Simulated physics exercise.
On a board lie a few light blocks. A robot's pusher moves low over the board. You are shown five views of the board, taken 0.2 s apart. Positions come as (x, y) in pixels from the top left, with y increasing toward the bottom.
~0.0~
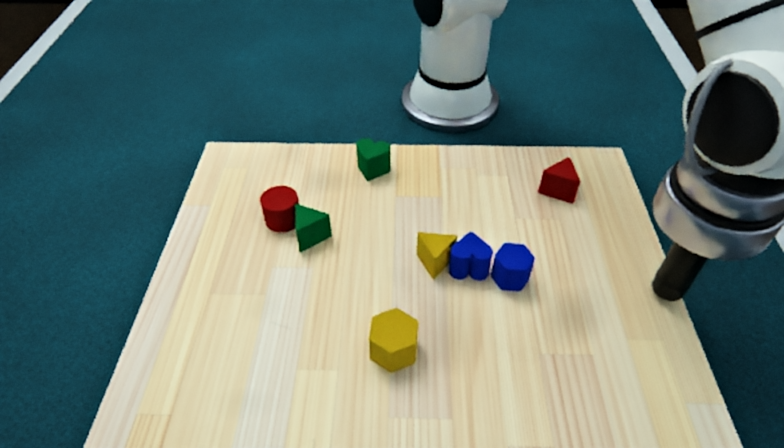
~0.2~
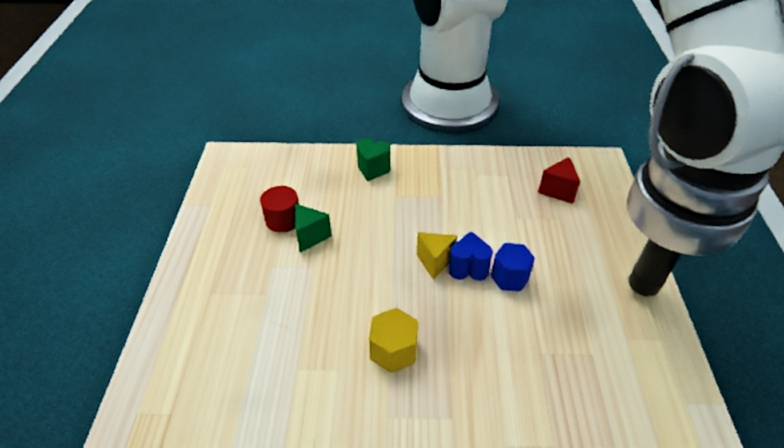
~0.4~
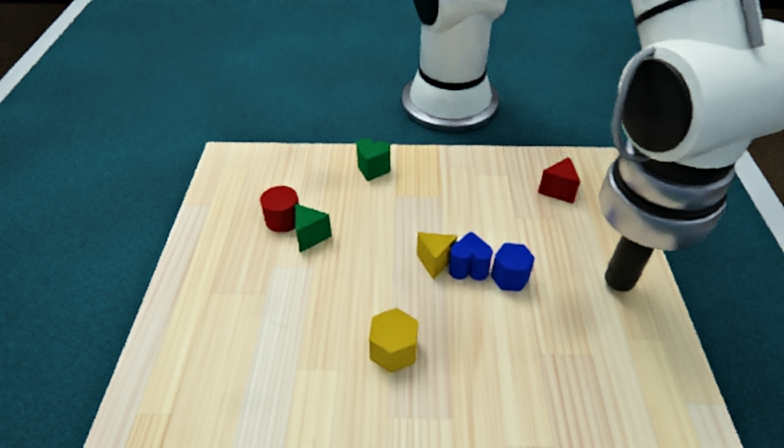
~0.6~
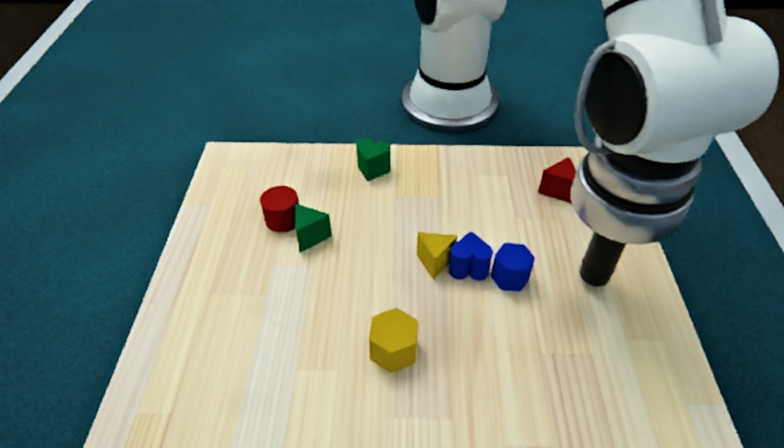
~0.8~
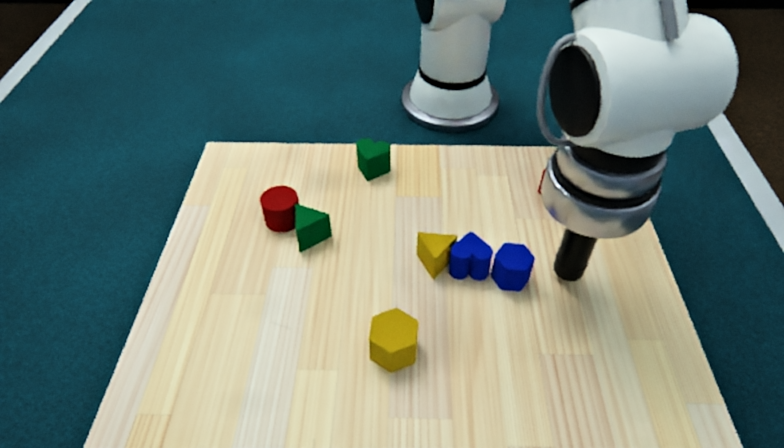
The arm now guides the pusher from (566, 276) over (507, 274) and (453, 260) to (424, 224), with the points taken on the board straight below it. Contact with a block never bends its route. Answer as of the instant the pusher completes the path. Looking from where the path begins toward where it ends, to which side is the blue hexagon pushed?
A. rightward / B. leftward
Correct choice: B.
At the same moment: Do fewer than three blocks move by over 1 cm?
Answer: No.
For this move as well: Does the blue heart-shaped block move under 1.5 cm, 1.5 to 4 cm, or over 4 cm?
Final distance: More than 4 cm.
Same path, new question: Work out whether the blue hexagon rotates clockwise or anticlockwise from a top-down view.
Viewed from above, counterclockwise.
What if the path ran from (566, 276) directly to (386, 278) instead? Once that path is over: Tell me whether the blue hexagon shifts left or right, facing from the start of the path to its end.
Pushed left.
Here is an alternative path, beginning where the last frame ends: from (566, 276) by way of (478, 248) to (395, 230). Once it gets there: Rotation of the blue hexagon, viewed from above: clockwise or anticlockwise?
The sense of turning is anti-clockwise.
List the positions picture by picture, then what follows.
Tip of the pusher (667, 289), middles of tops, yellow triangular block (437, 241), blue heart-shaped block (472, 247), blue hexagon (515, 256), in the first picture.
Pusher (644, 285), nothing pushed, in the second picture.
Pusher (619, 280), nothing pushed, in the third picture.
Pusher (594, 275), nothing pushed, in the fourth picture.
Pusher (568, 270), yellow triangular block (437, 241), blue heart-shaped block (472, 247), blue hexagon (515, 256), in the fifth picture.
On the path given first. One third of the way, pusher (508, 268); yellow triangular block (422, 234), turned 15° anticlockwise; blue heart-shaped block (449, 251), turned 65° clockwise; blue hexagon (482, 265), turned 40° anticlockwise.
Two thirds of the way, pusher (453, 254); yellow triangular block (414, 230), turned 15° clockwise; blue heart-shaped block (422, 257), turned 105° clockwise; blue hexagon (460, 272), turned 95° anticlockwise.
At the end, pusher (424, 218); yellow triangular block (406, 225), turned 45° anticlockwise; blue heart-shaped block (422, 257), turned 105° clockwise; blue hexagon (460, 272), turned 95° anticlockwise.
